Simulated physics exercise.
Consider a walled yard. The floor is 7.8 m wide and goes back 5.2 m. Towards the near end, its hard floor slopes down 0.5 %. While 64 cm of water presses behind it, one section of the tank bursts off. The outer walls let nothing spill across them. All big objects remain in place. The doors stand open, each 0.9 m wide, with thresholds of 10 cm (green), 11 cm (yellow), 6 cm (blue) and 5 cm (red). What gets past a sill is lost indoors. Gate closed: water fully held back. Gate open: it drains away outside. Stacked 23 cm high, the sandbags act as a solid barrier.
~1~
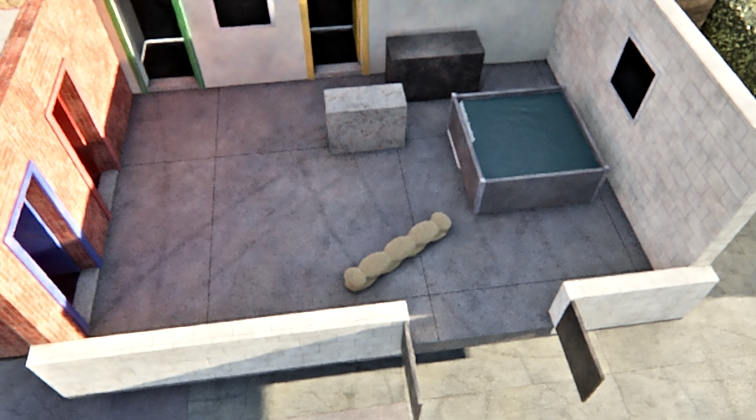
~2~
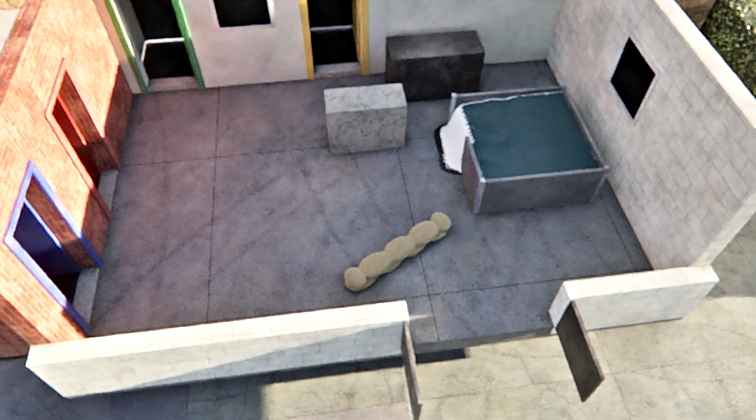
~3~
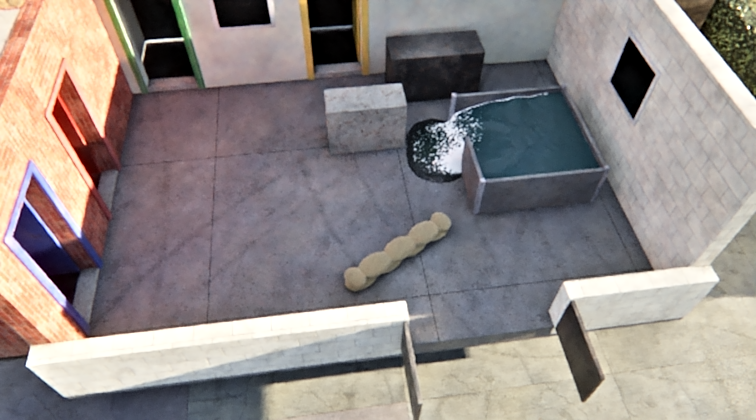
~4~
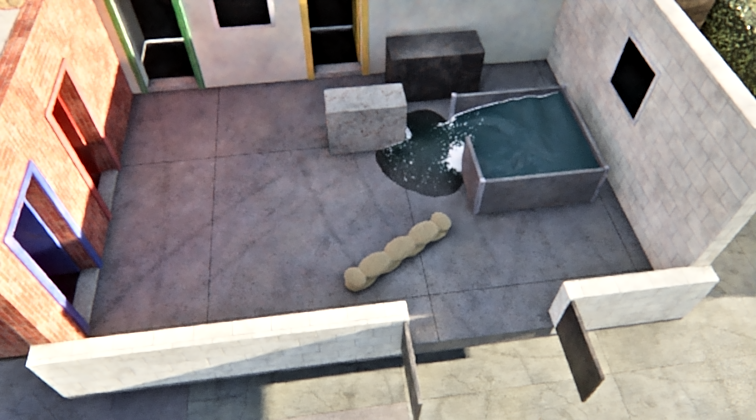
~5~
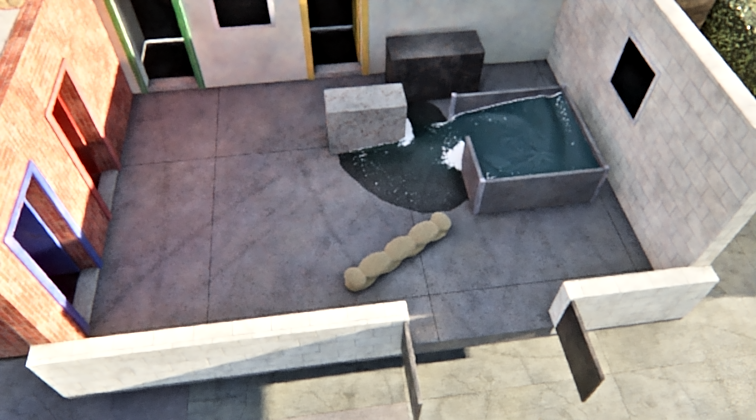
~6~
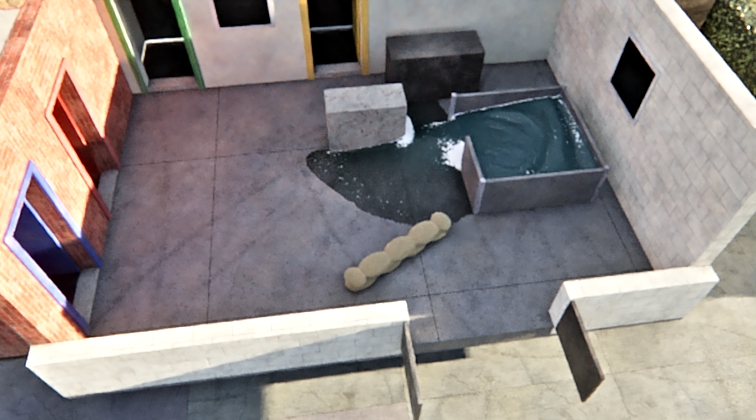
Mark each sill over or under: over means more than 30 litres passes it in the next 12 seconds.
Green door - under; yellow door - under; blue door - over; red door - over.
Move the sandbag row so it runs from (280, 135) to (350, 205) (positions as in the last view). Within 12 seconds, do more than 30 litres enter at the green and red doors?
Result: Green door inside the limit; red door inside the limit.
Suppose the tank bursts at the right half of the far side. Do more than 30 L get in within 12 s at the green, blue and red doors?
Against that limit: Green under, blue under, red under.
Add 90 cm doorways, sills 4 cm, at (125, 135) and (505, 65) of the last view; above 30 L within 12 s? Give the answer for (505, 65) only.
At that door: Within the limit.
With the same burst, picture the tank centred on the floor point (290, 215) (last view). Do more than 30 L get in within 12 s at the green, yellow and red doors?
Checking the limit: Green is beyond it, yellow is within it and red is beyond it.
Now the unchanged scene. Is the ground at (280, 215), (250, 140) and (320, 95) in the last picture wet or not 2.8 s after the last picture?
First spot soaked, second soaked, third soaked.
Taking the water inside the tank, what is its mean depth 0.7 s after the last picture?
Around 44 cm on average.
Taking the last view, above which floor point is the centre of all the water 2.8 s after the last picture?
Near (388, 173).
Then, 0.7 s after the last picture water covers 25 % of the floor and is deepest (44 cm) near (404, 140); green door not reached, yellow door 5 cm at the sill, 0 L in, blue door not reached, red door not reached.
Then, 1.5 s after the last picture water covers 50 % of the floor and is deepest (33 cm) near (404, 140); green door not reached, yellow door 10 cm at the sill, 0 L in, blue door not reached, red door 8 cm at the sill, 0 L in.
Then, 2.8 s after the last picture water covers 70 % of the floor and is deepest (26 cm) near (82, 368); green door 3 cm at the sill, 0 L in, yellow door 7 cm at the sill, 1 L in, blue door 12 cm at the sill, 16 L in, red door 10 cm at the sill, 20 L in.
Then, 6.3 s after the last picture water covers 80 % of the floor and is deepest (12 cm) near (404, 140); green door 6 cm at the sill, 0 L in, yellow door 4 cm at the sill, 1 L in, blue door 10 cm at the sill, 72 L in, red door 9 cm at the sill, 54 L in.
Then, 11.3 s after the last picture water covers 95 % of the floor and is deepest (8 cm) near (357, 263); green door 4 cm at the sill, 0 L in, yellow door 6 cm at the sill, 1 L in, blue door 6 cm at the sill, 90 L in, red door 6 cm at the sill, 69 L in.
